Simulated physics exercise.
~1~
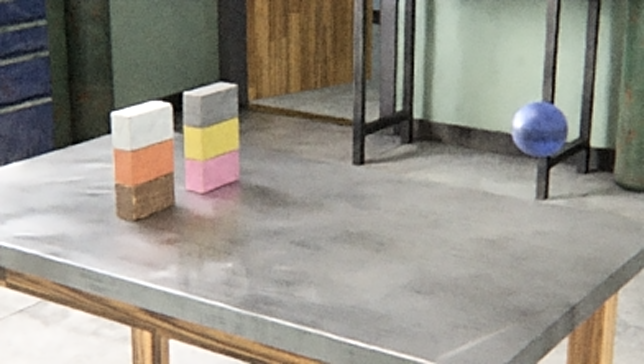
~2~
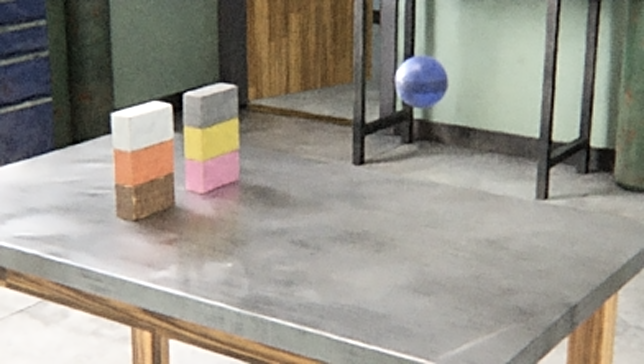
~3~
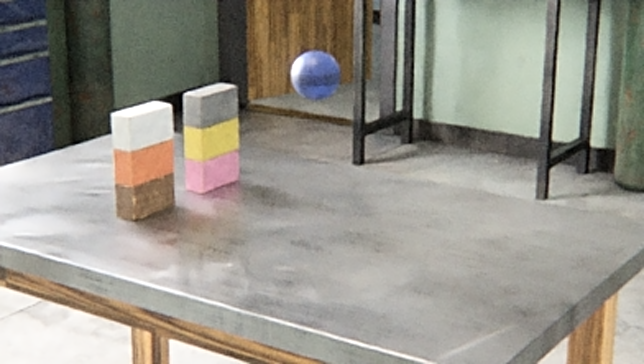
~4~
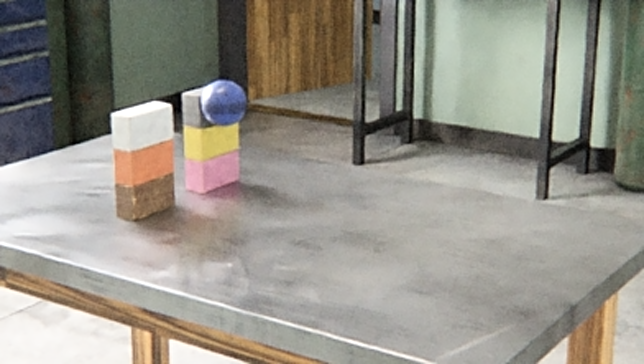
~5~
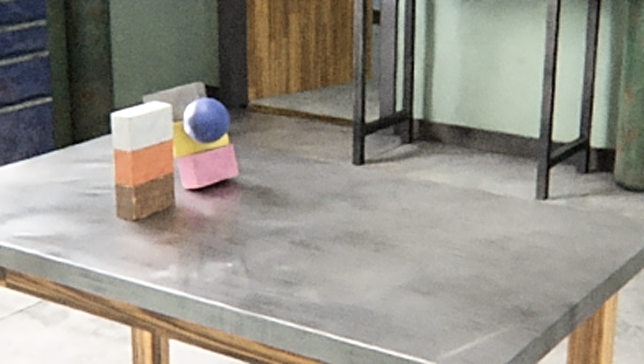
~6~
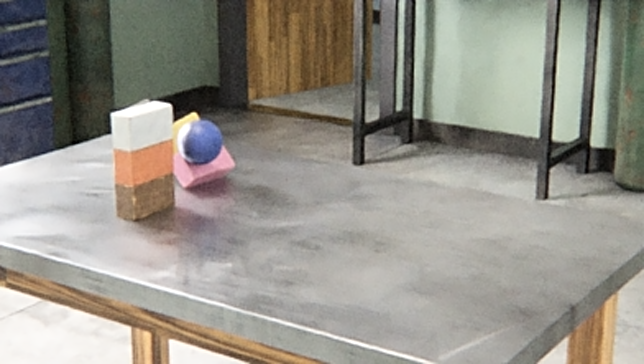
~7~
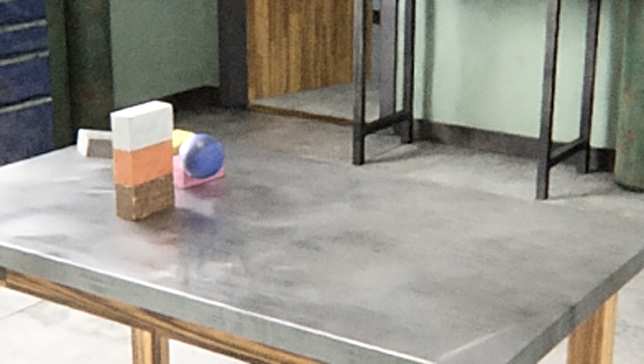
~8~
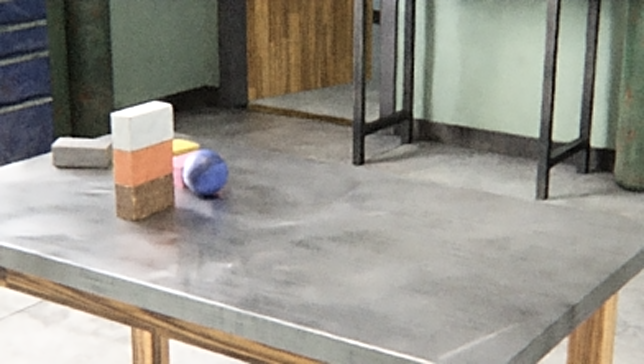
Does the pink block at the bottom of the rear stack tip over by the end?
Yes, the pink block tips over after the blue ball hits its stack, and it ends up lying on the table.
